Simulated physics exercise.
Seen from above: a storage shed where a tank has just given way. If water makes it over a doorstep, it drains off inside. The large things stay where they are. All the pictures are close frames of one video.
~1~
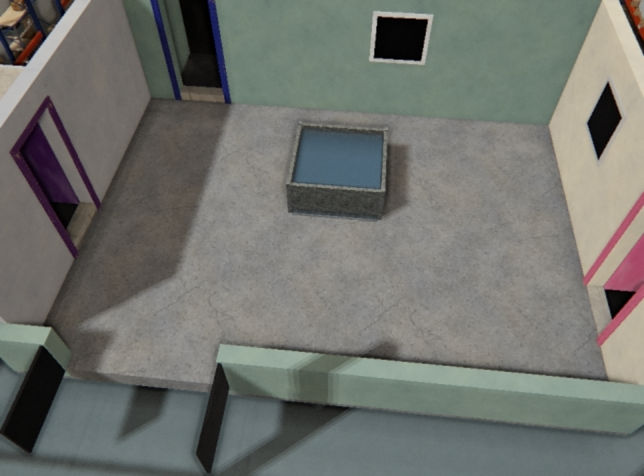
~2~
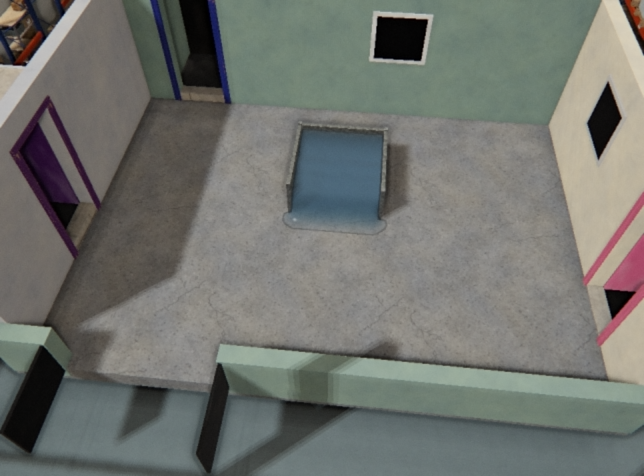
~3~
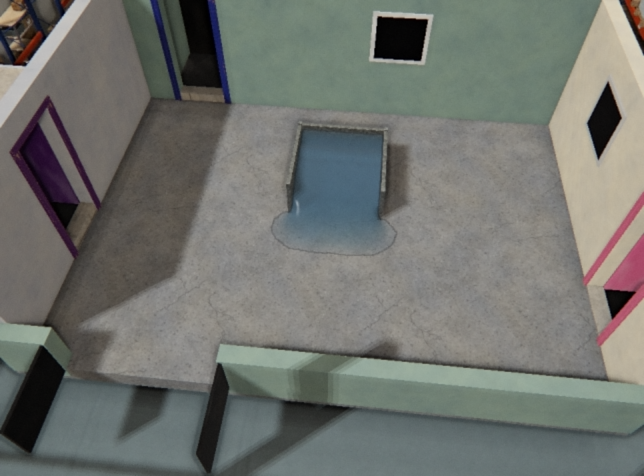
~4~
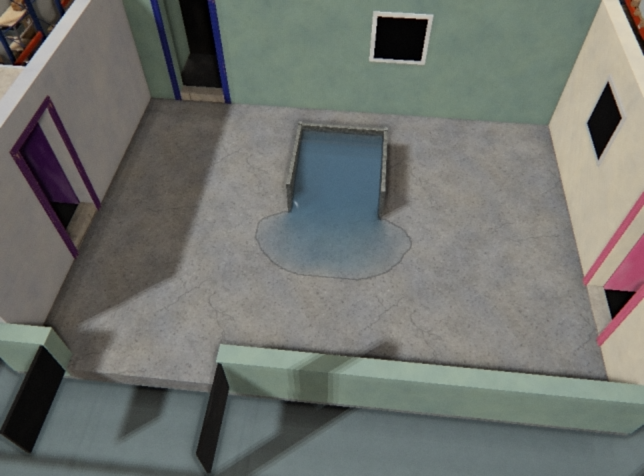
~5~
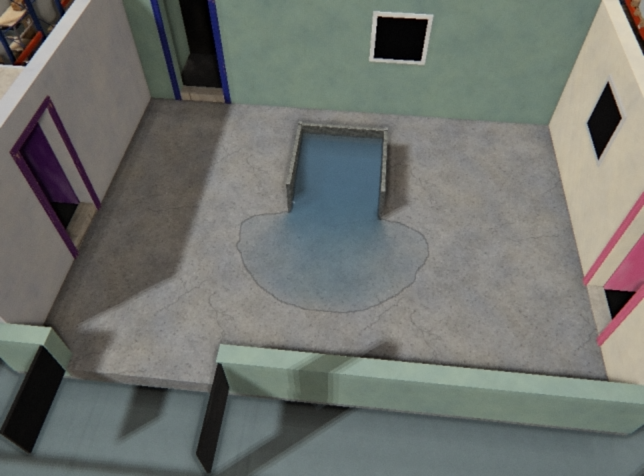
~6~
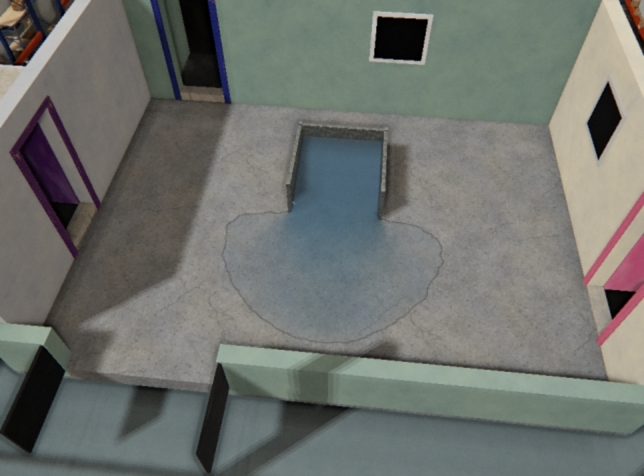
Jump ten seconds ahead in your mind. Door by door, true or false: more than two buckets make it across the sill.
Purple door: False; pink door: True; blue door: False.
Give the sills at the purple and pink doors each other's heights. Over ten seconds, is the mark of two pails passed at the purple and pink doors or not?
Then: The purple one stays within the limit, the pink one stays within the limit.
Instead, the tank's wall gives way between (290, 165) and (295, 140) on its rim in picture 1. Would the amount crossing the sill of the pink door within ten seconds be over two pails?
What follows is that pink doesn't reach it.
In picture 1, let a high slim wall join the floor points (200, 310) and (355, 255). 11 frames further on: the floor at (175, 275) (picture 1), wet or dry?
At that spot: Submerged.
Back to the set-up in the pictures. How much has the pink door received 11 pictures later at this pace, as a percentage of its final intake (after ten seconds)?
Some 0 in a hundred.
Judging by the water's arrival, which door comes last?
I'd go with the blue-painted one.
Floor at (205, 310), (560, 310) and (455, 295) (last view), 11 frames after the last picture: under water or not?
First spot inundated, second not wet, third inundated.
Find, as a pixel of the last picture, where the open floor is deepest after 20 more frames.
At about (600, 405).
A moment on, water covers 25 % of the floor; the purple door not reached, the pink door not reached, the blue door not reached.
Next, water covers 30 % of the floor; the purple door not reached, the pink door not reached, the blue door not reached.
Then, water covers 35 % of the floor; the purple door not reached, the pink door wet at the sill, nothing in, the blue door not reached.
Later, water covers 55 % of the floor; the purple door wet at the sill, nothing in, the pink door over two buckets in, the blue door not reached.
In the end, water covers 80 % of the floor; the purple door wet at the sill, nothing in, the pink door over two buckets in, the blue door wet at the sill, nothing in.
